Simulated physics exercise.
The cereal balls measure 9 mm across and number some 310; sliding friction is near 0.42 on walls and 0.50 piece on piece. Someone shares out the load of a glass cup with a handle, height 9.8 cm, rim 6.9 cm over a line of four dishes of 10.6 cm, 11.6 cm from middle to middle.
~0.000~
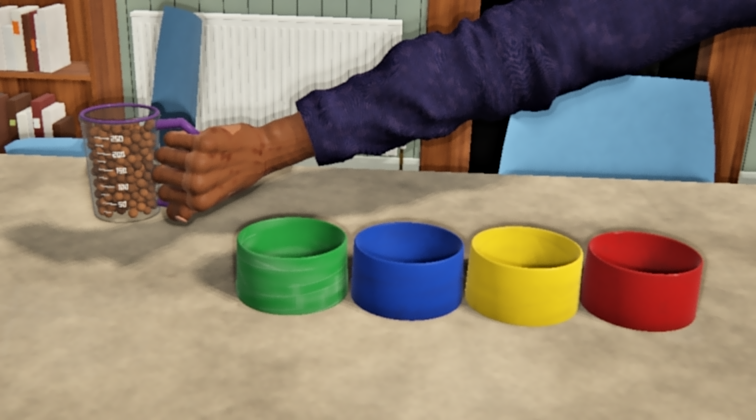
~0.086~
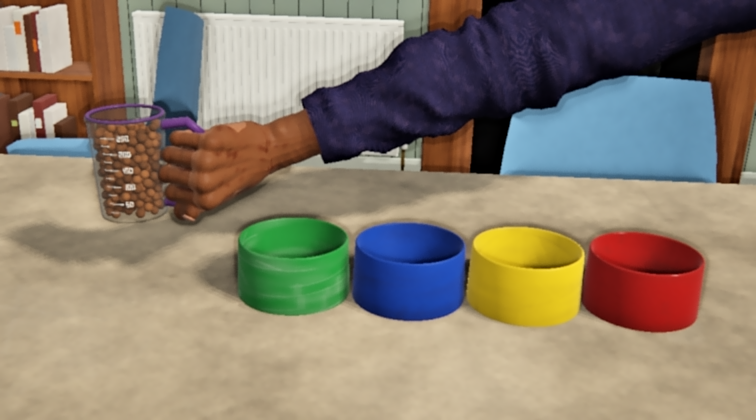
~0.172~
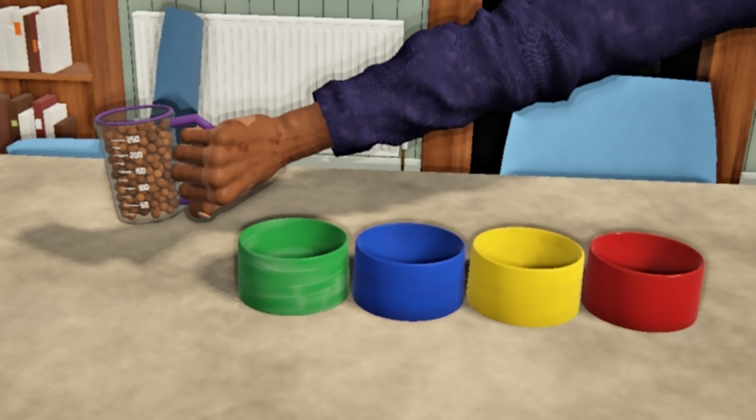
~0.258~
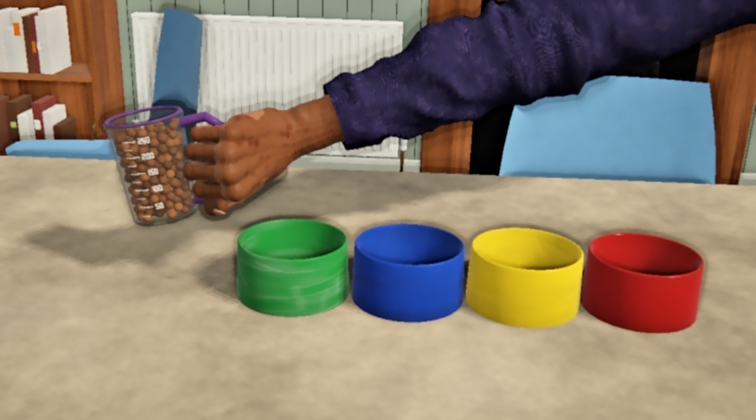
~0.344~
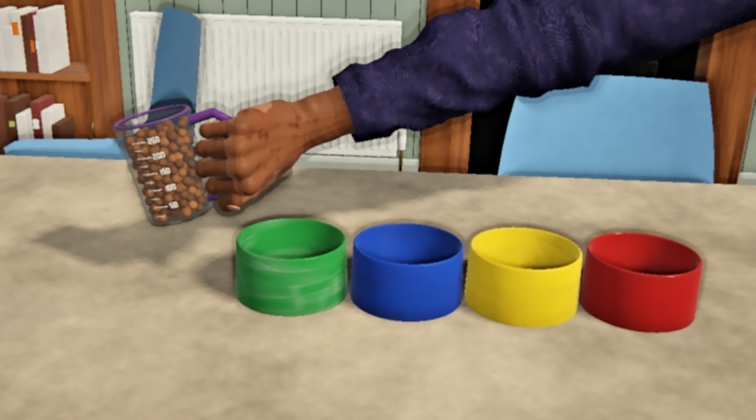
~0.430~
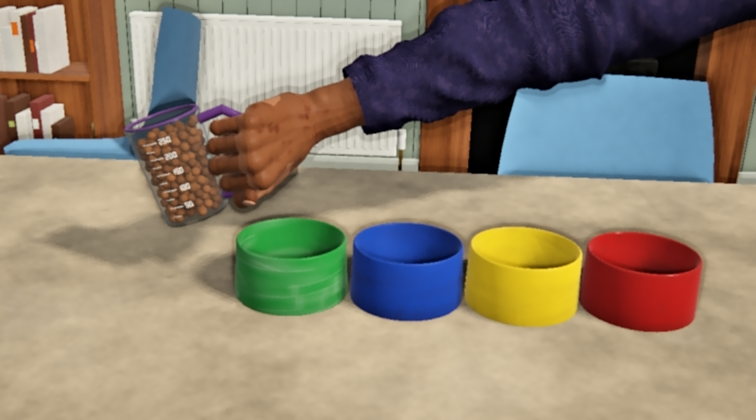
A hand moves a cup of brown balls slightly right and tilts it left.
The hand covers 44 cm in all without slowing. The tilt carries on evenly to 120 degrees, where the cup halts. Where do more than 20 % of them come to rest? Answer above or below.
Red below, blue above, green below, yellow above, counter below.
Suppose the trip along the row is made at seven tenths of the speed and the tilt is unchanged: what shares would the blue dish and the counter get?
In that case blue 30; counter 10.
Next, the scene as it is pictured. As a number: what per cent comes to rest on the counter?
About 10 per cent.
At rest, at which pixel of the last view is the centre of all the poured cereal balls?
Around (438, 282).
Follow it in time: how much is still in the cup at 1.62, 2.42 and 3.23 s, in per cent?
In turn: 100, 70, 0.
After 1.62 s, tilt 74 degrees; cup holds 100 %.
After 2.42 s, tilt 111 degrees; cup holds 70 %, blue 30 %.
After 3.23 s, tilt 120 degrees; cup holds 0 %, blue 55 %, yellow 35 %.
In the end, at 3.5 s, red 0 %, blue 55 %, green 0 %, yellow 35 %, counter 10 %.
